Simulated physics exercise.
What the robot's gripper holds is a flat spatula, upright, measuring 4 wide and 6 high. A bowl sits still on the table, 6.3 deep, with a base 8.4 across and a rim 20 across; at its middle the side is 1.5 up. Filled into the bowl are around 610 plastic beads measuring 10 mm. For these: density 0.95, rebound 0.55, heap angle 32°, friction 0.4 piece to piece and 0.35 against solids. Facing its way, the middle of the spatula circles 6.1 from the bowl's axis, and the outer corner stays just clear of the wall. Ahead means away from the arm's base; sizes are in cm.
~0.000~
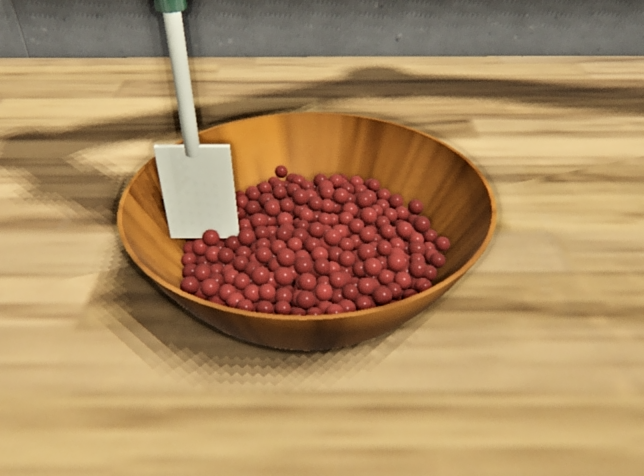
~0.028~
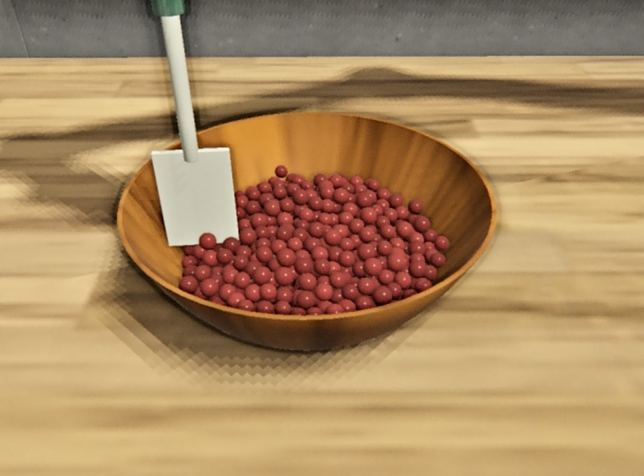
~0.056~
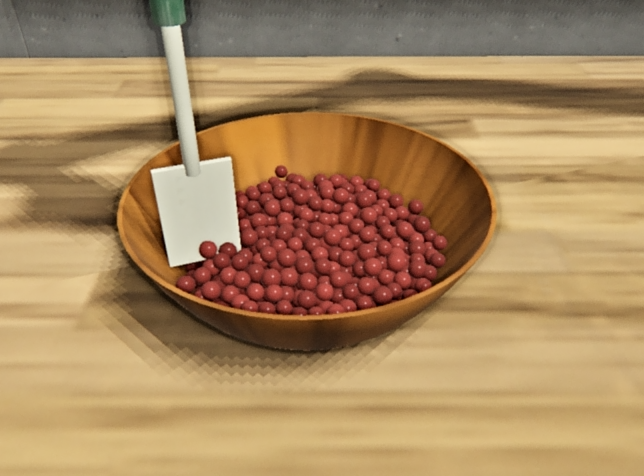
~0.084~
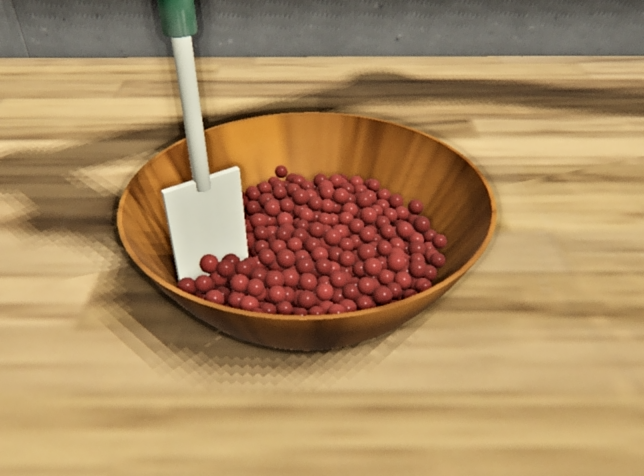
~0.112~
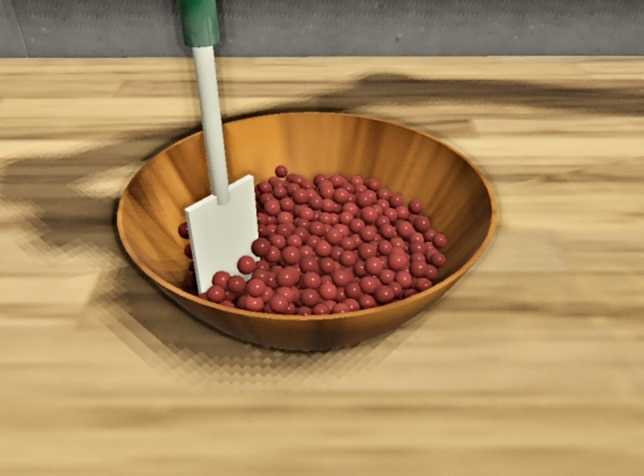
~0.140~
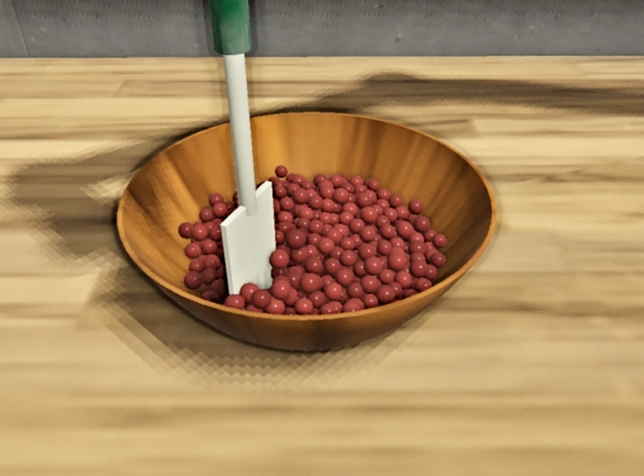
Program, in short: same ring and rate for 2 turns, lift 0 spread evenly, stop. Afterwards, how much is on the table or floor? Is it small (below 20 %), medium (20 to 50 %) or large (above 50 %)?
It is small.
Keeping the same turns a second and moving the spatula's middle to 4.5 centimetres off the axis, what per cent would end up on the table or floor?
It would be near 10 per cent.
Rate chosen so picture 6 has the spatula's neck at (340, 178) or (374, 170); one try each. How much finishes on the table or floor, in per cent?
Around 25 and 30 per cent respectively.
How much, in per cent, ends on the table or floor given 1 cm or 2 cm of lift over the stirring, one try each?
I'd say some 5 per cent, and some 0 per cent.
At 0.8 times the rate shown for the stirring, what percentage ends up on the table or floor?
10 %.
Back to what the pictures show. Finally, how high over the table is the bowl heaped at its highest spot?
Height: Roughly 6.0 cm.
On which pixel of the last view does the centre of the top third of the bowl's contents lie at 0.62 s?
About (229, 214) in the last picture.
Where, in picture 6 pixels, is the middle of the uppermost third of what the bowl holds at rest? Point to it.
Looks like roughly (279, 250) to me.
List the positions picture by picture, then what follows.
Spatula neck at (188, 119), 0° round; upper third of the load around (312, 234), from x 185 to 440, top at y 170; 609 in the bowl, in the first frame.
Spatula neck at (186, 124), 5° round; upper third of the load around (312, 235), from x 185 to 440, top at y 170, in the second frame.
Spatula neck at (187, 137), 19° round; upper third of the load around (310, 235), from x 185 to 440, top at y 170, in the third frame.
Spatula neck at (197, 151), 35° round; upper third of the load around (311, 235), from x 185 to 440, top at y 170, in the fourth frame.
Spatula neck at (217, 164), 50° round; upper third of the load around (312, 237), from x 185 to 440, top at y 170, in the fifth frame.
Spatula neck at (245, 174), 65° round; upper third of the load around (315, 237), from x 185 to 440, top at y 170; 609 in the bowl, in the sixth frame.
After 0.62 s, 323° round, highest piece 8 above the table; 577 in the bowl, 22 on the table or floor, 10 in flight or on the tool.
After 1.09 s, 220° round, highest piece 7 above the table; 545 in the bowl, 60 on the table or floor, 4 in flight or on the tool.
After 1.53 s, 0° round, highest piece 7 above the table; 522 in the bowl, 87 on the table or floor.
After 2.23 s, 0° round, highest piece 6 above the table; 521 in the bowl, 88 on the table or floor.
At rest, 521 in the bowl, 88 on the table or floor. That is 14 % on the table or floor.
